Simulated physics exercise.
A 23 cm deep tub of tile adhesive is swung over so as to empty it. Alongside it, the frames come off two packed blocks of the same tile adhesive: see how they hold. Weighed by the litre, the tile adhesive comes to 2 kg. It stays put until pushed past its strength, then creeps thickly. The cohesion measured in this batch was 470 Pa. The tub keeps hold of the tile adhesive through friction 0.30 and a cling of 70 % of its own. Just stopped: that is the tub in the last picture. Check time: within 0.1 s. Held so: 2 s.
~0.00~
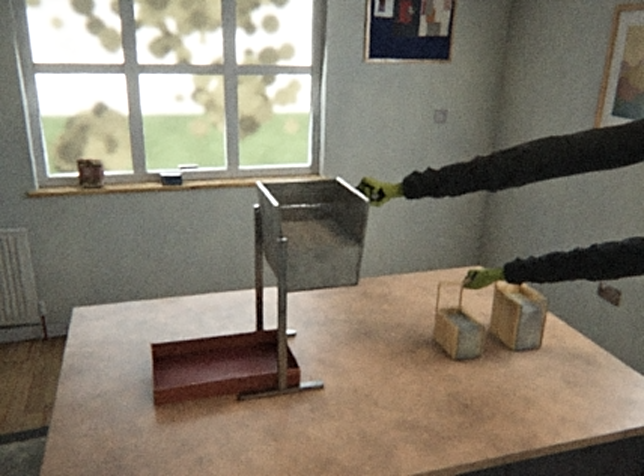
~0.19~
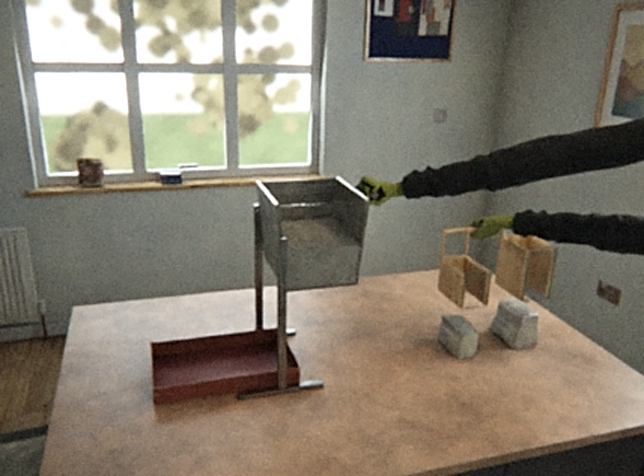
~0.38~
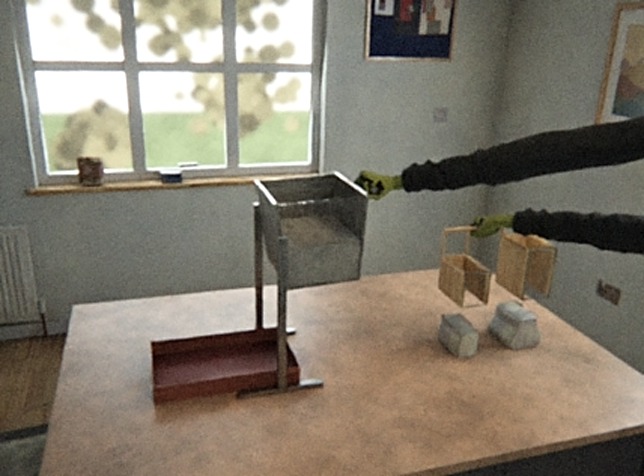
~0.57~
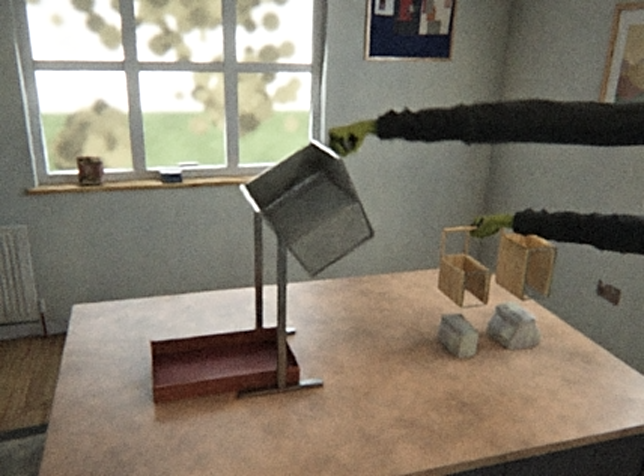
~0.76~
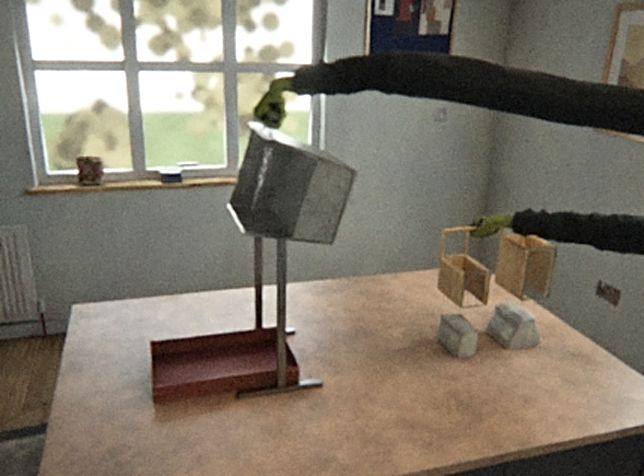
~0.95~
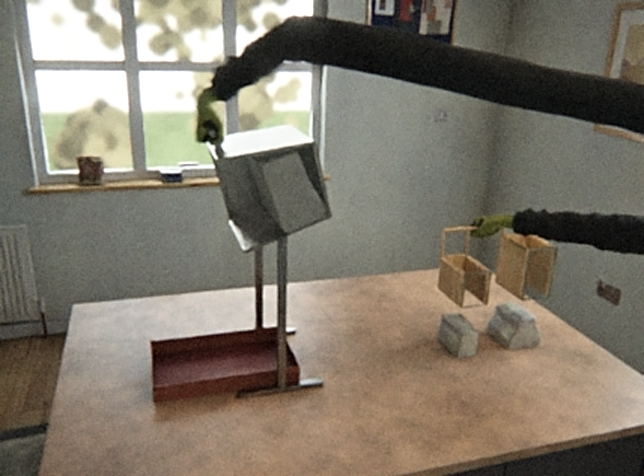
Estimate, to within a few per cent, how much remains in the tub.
Roughly 42 per cent remains in the tub.
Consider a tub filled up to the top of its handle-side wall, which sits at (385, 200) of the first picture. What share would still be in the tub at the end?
Near 35 per cent.
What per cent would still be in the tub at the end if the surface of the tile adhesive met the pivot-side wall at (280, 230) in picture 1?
About 30 per cent.
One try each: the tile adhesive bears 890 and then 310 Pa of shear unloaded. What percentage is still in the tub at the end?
Respectively, close to 60 % and close to 25 %.
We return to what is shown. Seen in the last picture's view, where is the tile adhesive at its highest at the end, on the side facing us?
On the near face, the top ends up close to (288, 213).
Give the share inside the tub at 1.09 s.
It comes to about 95 percent of the start.
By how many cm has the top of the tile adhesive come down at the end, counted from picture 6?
The top ends up some 15 cm below its level in the last picture.
After 1.09 s, the tub is at 104 degrees and holds 96 %.
After 1.26 s, the tub is at 104 degrees and holds 50 %.
After 1.43 s, the tub is at 104 degrees and holds 42 %.
After 1.60 s, the tub is at 104 degrees and holds 42 %.
After 2.95 s, at the end, the tub is at 104 degrees and holds 42 %.
